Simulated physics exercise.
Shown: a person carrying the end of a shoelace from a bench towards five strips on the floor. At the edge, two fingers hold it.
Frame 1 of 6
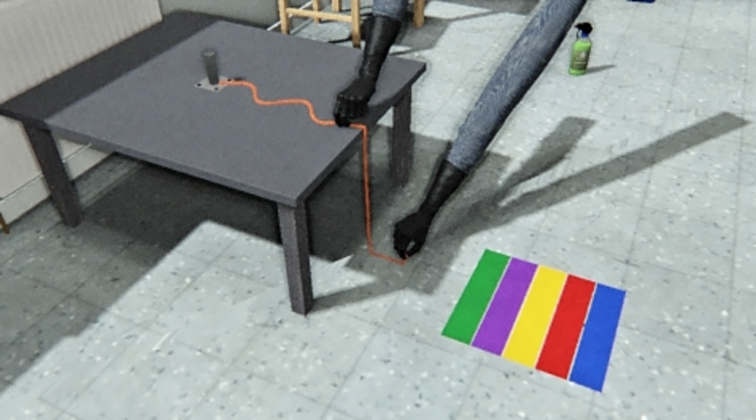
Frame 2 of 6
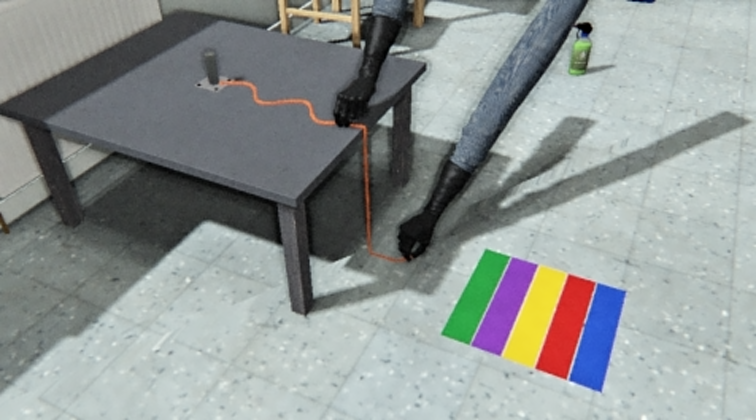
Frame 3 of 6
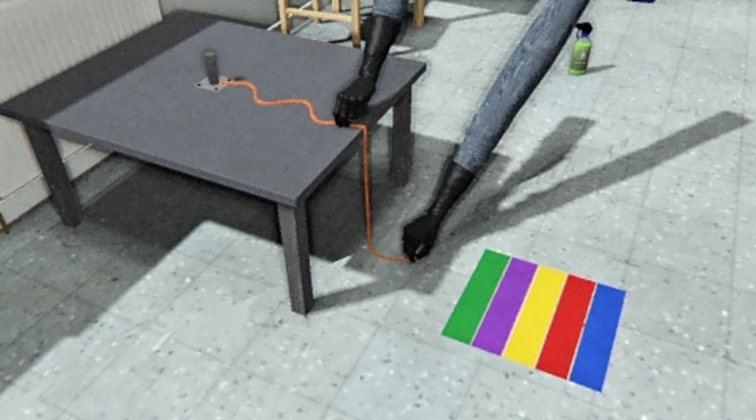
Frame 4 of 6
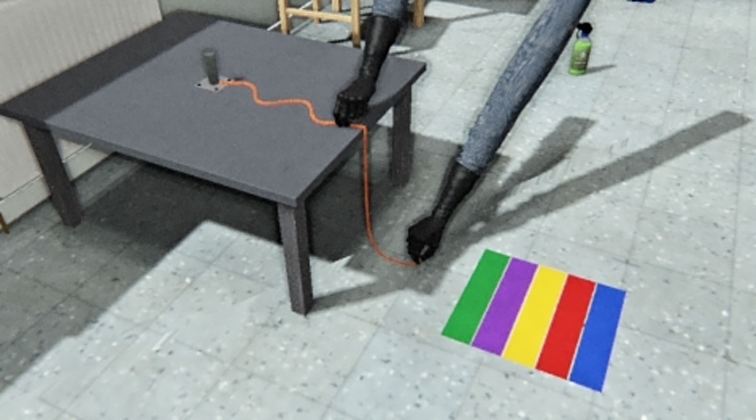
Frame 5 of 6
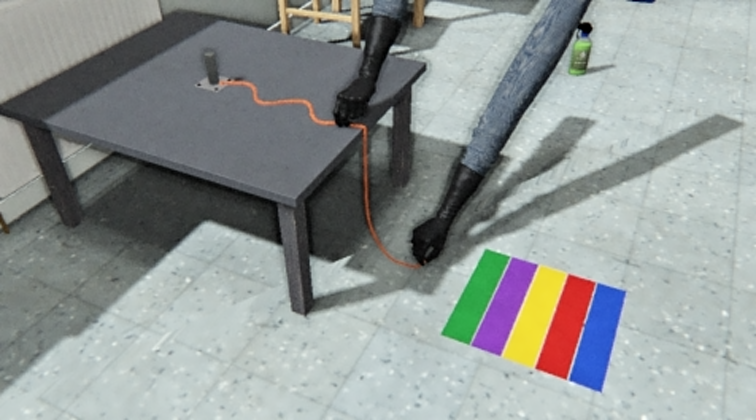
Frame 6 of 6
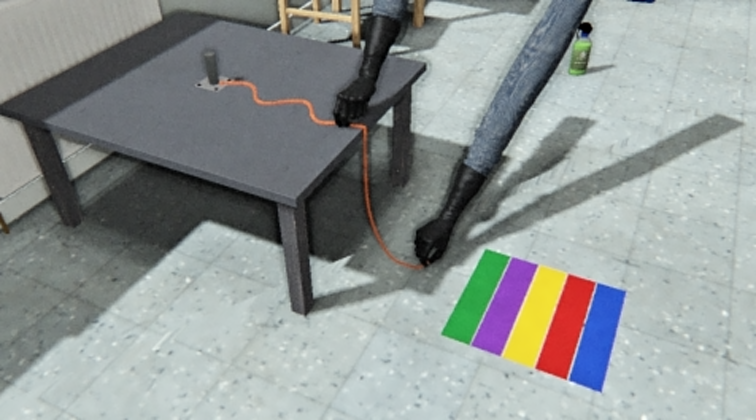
Beside a dark bench, a gloved hand draws an orange shoelace's end slightly right toward coloured strips.
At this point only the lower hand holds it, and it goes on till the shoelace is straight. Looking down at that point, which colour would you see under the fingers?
You would see yellow.
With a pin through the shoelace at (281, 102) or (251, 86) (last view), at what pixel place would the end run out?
In order, the pixels are (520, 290) and (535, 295).
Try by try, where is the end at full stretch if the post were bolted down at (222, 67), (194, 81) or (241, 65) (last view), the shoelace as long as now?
(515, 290), (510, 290) and (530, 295), in that order.
Early on, end near (492, 283); over green.
Midway, end near (523, 293); over purple.
At the end of the slack, end near (541, 299); over yellow. It gets as far as the yellow strip.
